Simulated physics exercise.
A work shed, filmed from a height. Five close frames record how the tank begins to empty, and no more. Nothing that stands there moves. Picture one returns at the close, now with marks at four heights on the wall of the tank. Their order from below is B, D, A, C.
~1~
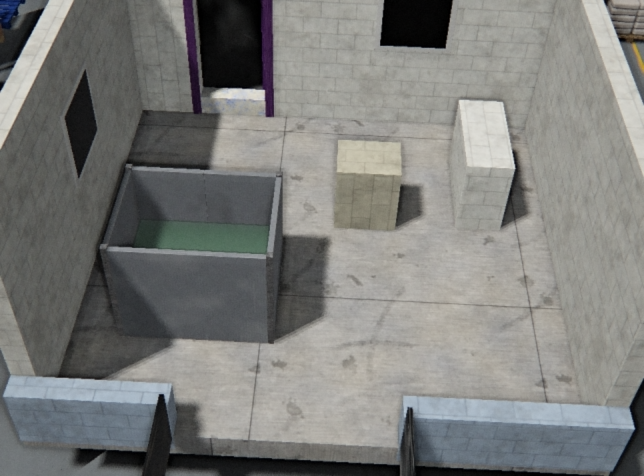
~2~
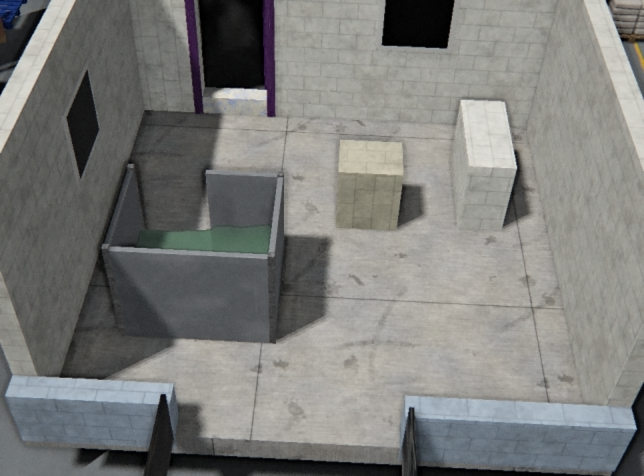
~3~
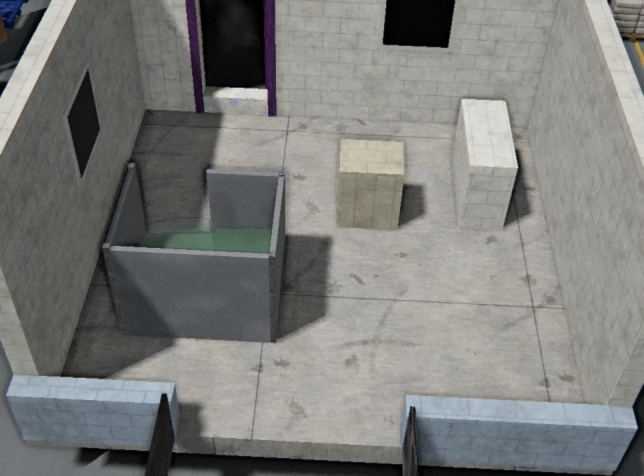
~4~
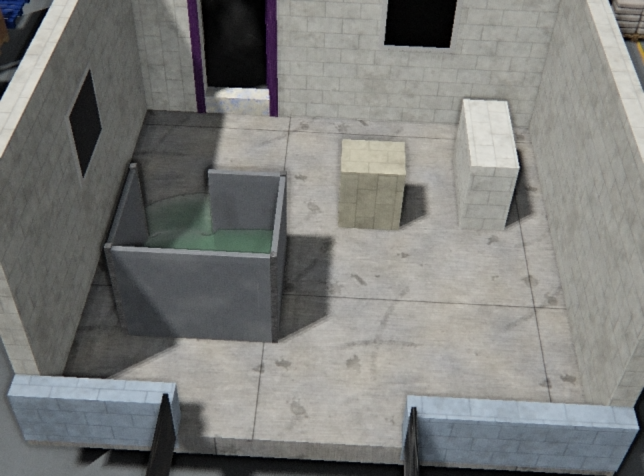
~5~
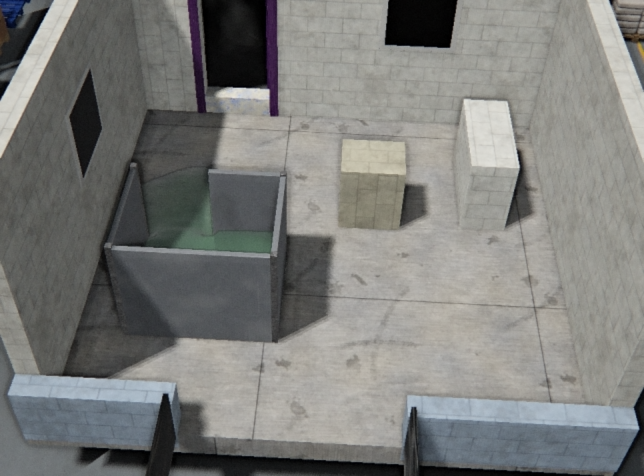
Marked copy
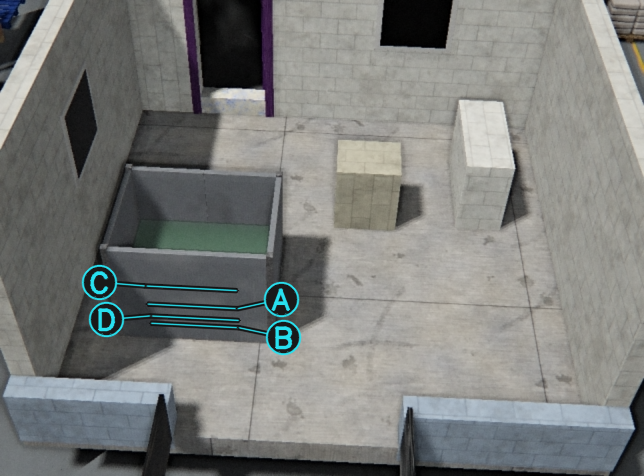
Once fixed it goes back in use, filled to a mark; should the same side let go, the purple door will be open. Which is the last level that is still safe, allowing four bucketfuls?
Choose C.
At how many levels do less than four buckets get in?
All of them.
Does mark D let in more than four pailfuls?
No, that is safe.
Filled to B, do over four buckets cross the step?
No, that is safe.
On the marked copy, A at (192, 306); B at (195, 325); C at (190, 288); D at (194, 318); from the bottom up B, D, A, C.
With A, nothing gets over.
With B, nothing gets over.
With C, a bucket or two gets in.
With D, nothing gets over.
